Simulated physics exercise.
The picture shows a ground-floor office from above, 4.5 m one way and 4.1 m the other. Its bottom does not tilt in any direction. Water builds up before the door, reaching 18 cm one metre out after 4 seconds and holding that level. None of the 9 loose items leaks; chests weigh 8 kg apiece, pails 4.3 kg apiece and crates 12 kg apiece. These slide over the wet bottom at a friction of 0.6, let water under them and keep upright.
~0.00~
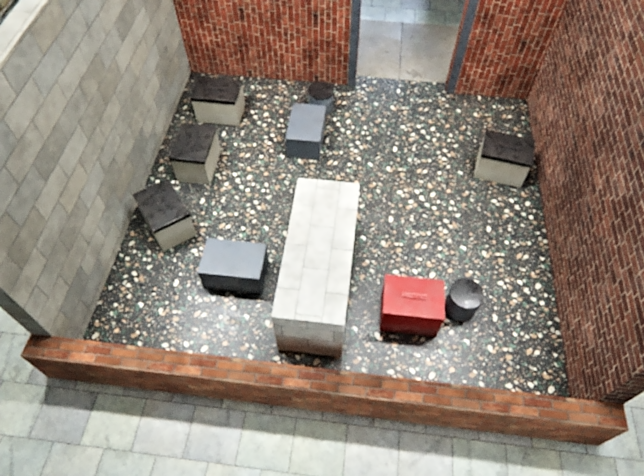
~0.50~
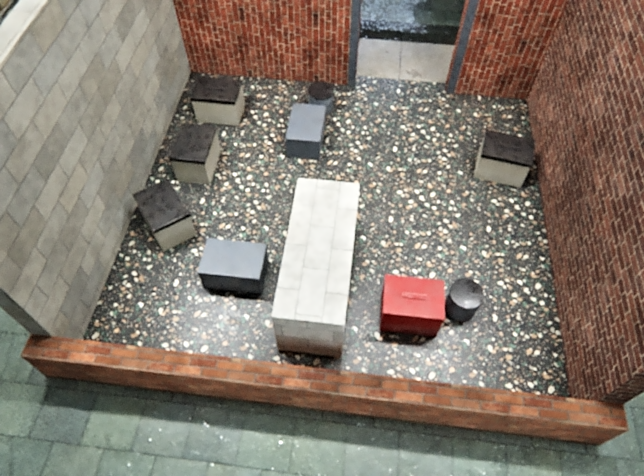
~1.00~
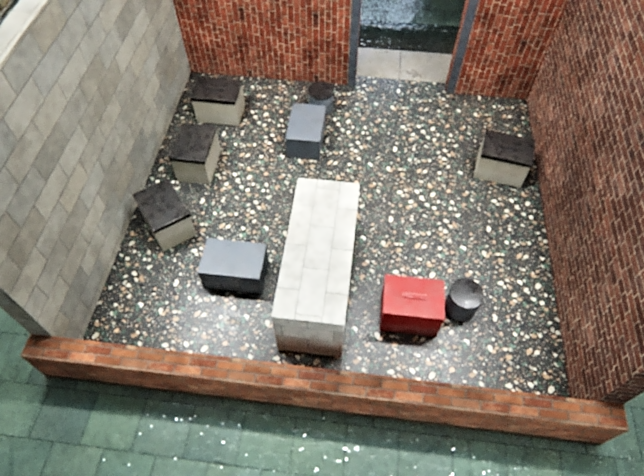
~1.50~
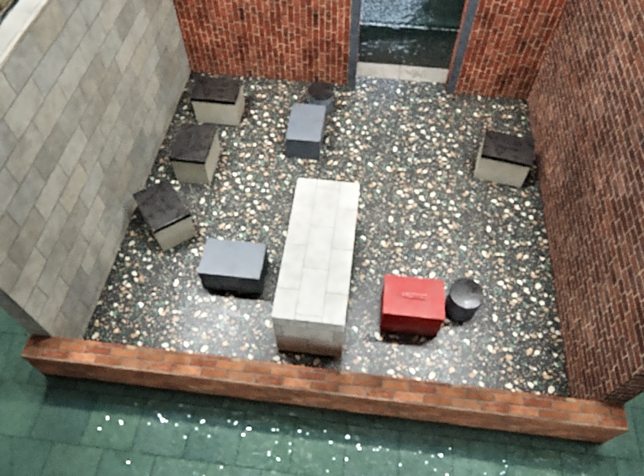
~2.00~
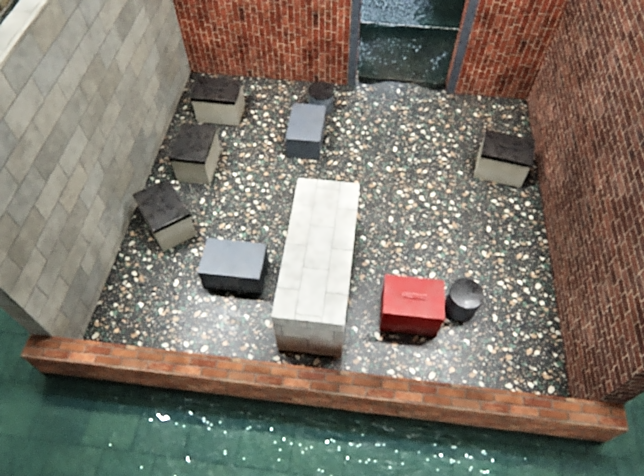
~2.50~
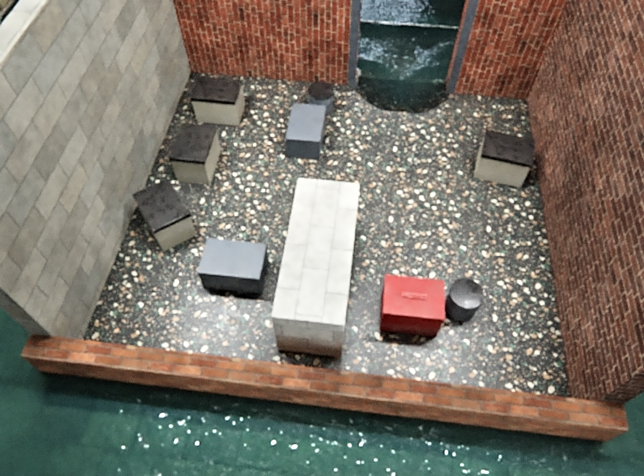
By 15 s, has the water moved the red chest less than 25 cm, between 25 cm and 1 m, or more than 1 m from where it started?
Watch - it'll glide a little way.
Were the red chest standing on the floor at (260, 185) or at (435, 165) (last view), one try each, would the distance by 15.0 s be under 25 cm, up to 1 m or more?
Results in order: It covers a small distance; it ends up well away.
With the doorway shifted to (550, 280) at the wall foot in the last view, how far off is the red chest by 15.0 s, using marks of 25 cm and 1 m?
You'd see the red chest edge over a bit.
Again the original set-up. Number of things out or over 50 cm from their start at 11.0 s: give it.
The count is 3.
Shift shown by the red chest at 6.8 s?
Shift by then: About 60 cm.
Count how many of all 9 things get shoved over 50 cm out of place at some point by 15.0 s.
Counting them up, I find 5.
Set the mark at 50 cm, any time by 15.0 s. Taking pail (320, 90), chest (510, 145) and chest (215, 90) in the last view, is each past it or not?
Going one by one, I get within, above and within.
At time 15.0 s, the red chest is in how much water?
Around 9 cm.
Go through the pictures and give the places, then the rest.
The first picture shows the red chest at (414, 296), on the bottom; 0.0 m2 under water; 0 of 9 have shifted.
The second picture shows the red chest at (414, 296) rests on the ground; water covers 0.0 m2; 0 of 9 have shifted.
The third picture shows the red chest at (414, 296) rests on the ground; water covers 0.0 m2; 0 of 9 have shifted.
The fourth picture shows the red chest at (414, 296) rests on the ground; water covers 0.0 m2; 0 of 9 have shifted.
The fifth picture shows the red chest at (414, 296), on the bottom; water covers 0.0 m2; 0 of 9 have shifted.
The sixth picture shows the red chest at (414, 296) rests on the ground; 0.3 m2 under water; 0 of 9 have shifted.
After 3.5 s the red chest is near (414, 296), 0.0 m from its start, aground; 0 afloat.
After 6.8 s the red chest is near (410, 356), 0.6 m from its start, afloat; 1 afloat.
After 11.0 s the red chest is near (374, 351), 0.7 m from its start, afloat; 4 afloat.
After 15.0 s the red chest is near (374, 351), 0.7 m from its start, afloat; 9 afloat.
